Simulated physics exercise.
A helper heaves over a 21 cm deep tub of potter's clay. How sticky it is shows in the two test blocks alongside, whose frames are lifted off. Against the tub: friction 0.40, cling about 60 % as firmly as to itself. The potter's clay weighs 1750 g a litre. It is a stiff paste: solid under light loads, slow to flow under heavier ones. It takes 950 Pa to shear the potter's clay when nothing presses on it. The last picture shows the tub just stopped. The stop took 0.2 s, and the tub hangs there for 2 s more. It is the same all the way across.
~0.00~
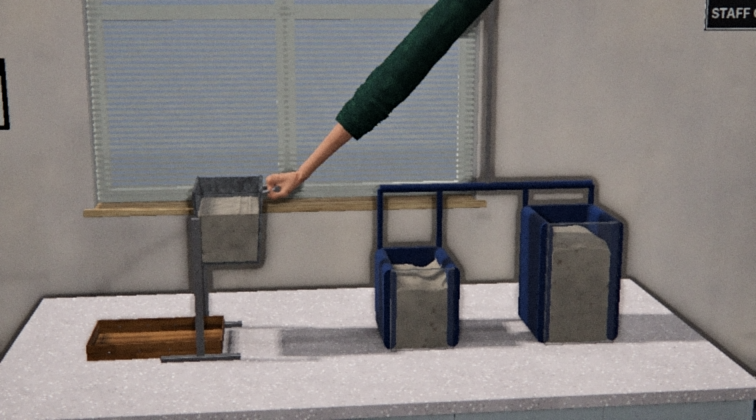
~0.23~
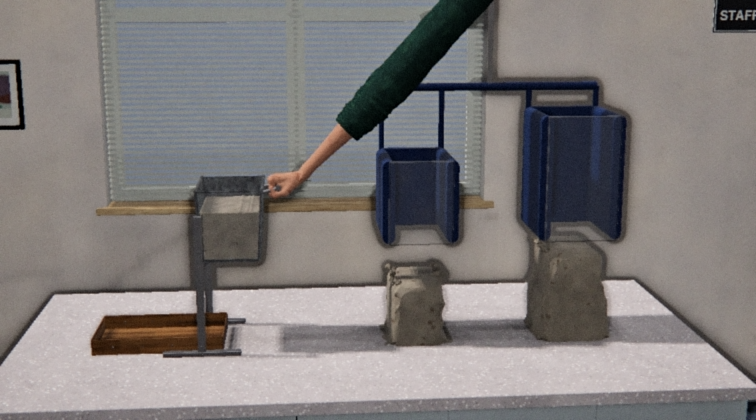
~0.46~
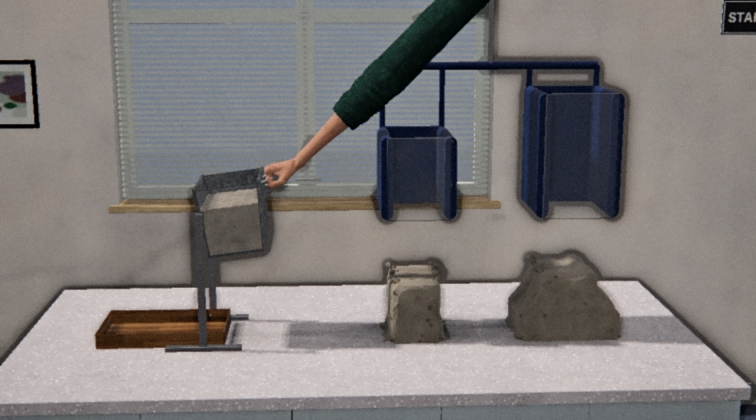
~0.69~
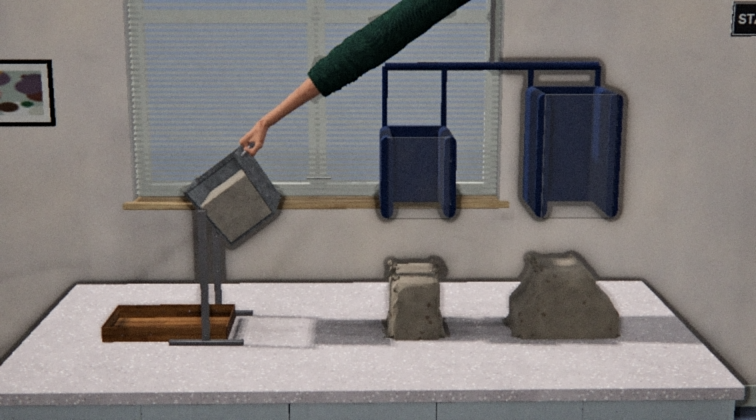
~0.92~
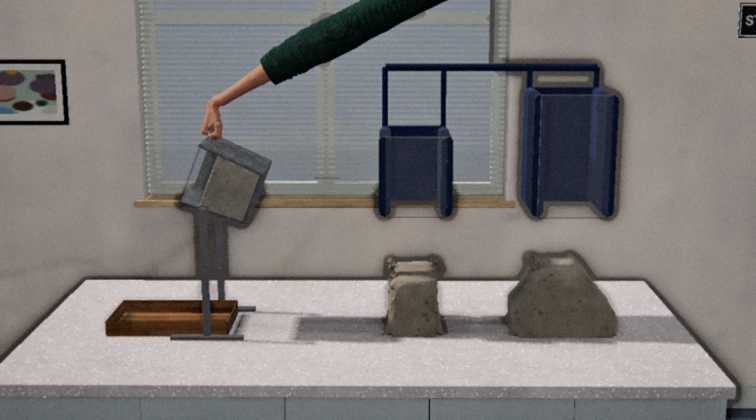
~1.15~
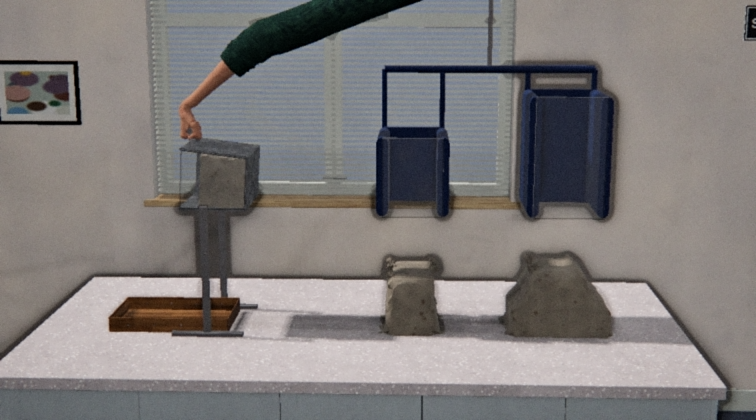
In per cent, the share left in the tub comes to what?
Close to 100 per cent.
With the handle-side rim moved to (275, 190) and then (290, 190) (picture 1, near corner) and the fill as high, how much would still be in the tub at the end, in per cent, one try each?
In that order: 100 %, 55 %.
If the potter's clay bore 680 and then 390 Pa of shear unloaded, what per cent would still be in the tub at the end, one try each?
In turn about 100 %, 80 %.
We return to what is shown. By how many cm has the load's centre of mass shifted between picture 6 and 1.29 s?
Some 0 cm.
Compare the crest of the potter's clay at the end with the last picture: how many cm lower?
About 0 cm.
By 1.29 s, the tub is at 86 degrees and holds 100 %.
By 1.46 s, the tub is at 86 degrees and holds 100 %.
By 1.63 s, the tub is at 86 degrees and holds 100 %.
By 1.80 s, the tub is at 86 degrees and holds 100 %.
By 3.15 s, at the end, the tub is at 86 degrees and holds 100 %.
